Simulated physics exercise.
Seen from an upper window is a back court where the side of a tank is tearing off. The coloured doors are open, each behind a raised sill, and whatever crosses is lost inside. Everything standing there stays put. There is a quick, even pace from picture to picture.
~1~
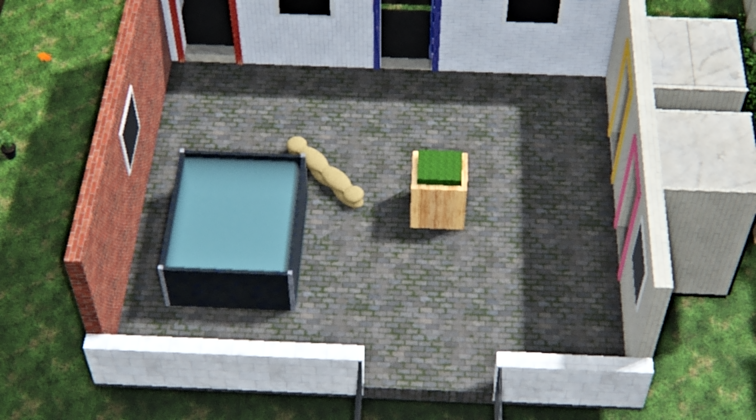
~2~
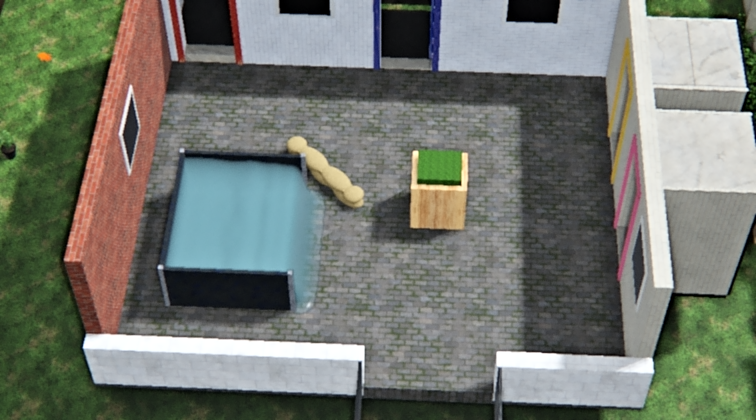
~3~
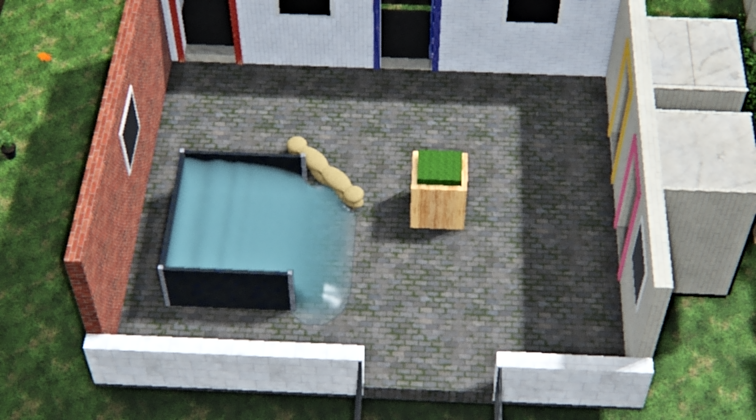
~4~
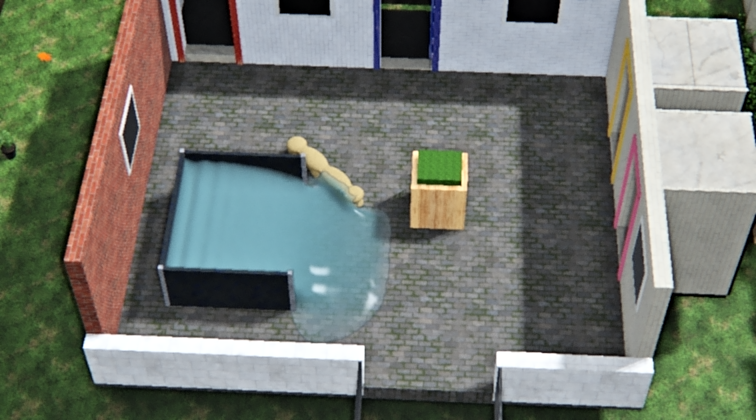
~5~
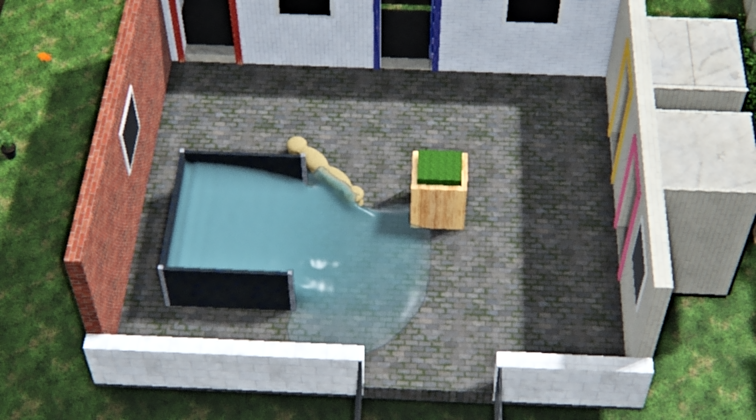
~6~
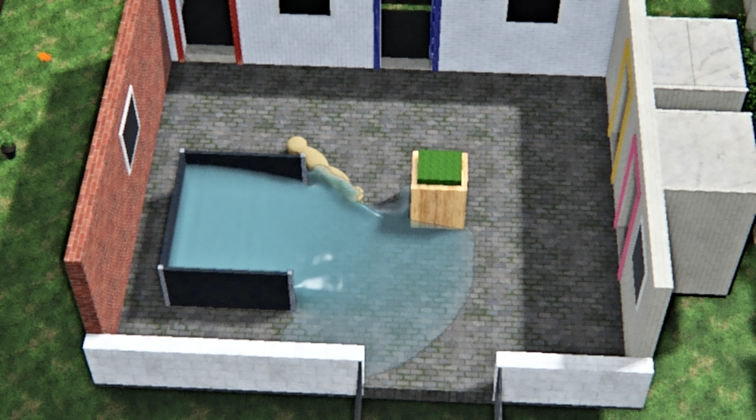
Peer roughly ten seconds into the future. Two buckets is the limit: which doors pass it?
In order: Red door: Limit not exceeded; yellow door: Limit not exceeded; blue door: Limit exceeded; pink door: Limit exceeded.
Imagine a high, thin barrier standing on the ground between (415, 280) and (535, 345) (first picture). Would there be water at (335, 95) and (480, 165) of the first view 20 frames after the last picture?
As listed: Awash, not flooded.
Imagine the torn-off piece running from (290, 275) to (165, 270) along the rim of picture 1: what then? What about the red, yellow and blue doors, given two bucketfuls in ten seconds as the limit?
Here's how it turns out: The red door surpasses the limit, the yellow door fails to reach the limit, and the blue door surpasses the limit.
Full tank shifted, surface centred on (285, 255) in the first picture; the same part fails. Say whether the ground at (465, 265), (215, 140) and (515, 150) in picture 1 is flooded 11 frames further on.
In order: Submerged, untouched, untouched.
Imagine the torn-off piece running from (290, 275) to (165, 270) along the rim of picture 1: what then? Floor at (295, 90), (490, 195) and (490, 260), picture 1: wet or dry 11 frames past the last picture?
In turn: Untouched, then untouched, then inundated.
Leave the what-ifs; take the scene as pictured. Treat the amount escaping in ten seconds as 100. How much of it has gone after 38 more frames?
Roughly 80 percent of it.
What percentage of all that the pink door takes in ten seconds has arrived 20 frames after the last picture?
Near 80 %, I'd say.
A moment on, water covers 45 % of the floor; the red door not reached, the yellow door not reached, the blue door not reached, the pink door under two buckets in.
Next, water covers 60 % of the floor; the red door not reached, the yellow door wet at the sill, nothing in, the blue door wet at the sill, nothing in, the pink door far over two buckets in.
Then, water covers 70 % of the floor; the red door not reached, the yellow door wet at the sill, nothing in, the blue door over two buckets in, the pink door far over two buckets in.
Later, water covers 80 % of the floor; the red door wet at the sill, nothing in, the yellow door wet at the sill, nothing in, the blue door over two buckets in, the pink door far over two buckets in.
In the end, water covers 100 % of the floor; the red door wet at the sill, nothing in, the yellow door wet at the sill, nothing in, the blue door far over two buckets in, the pink door far over two buckets in.
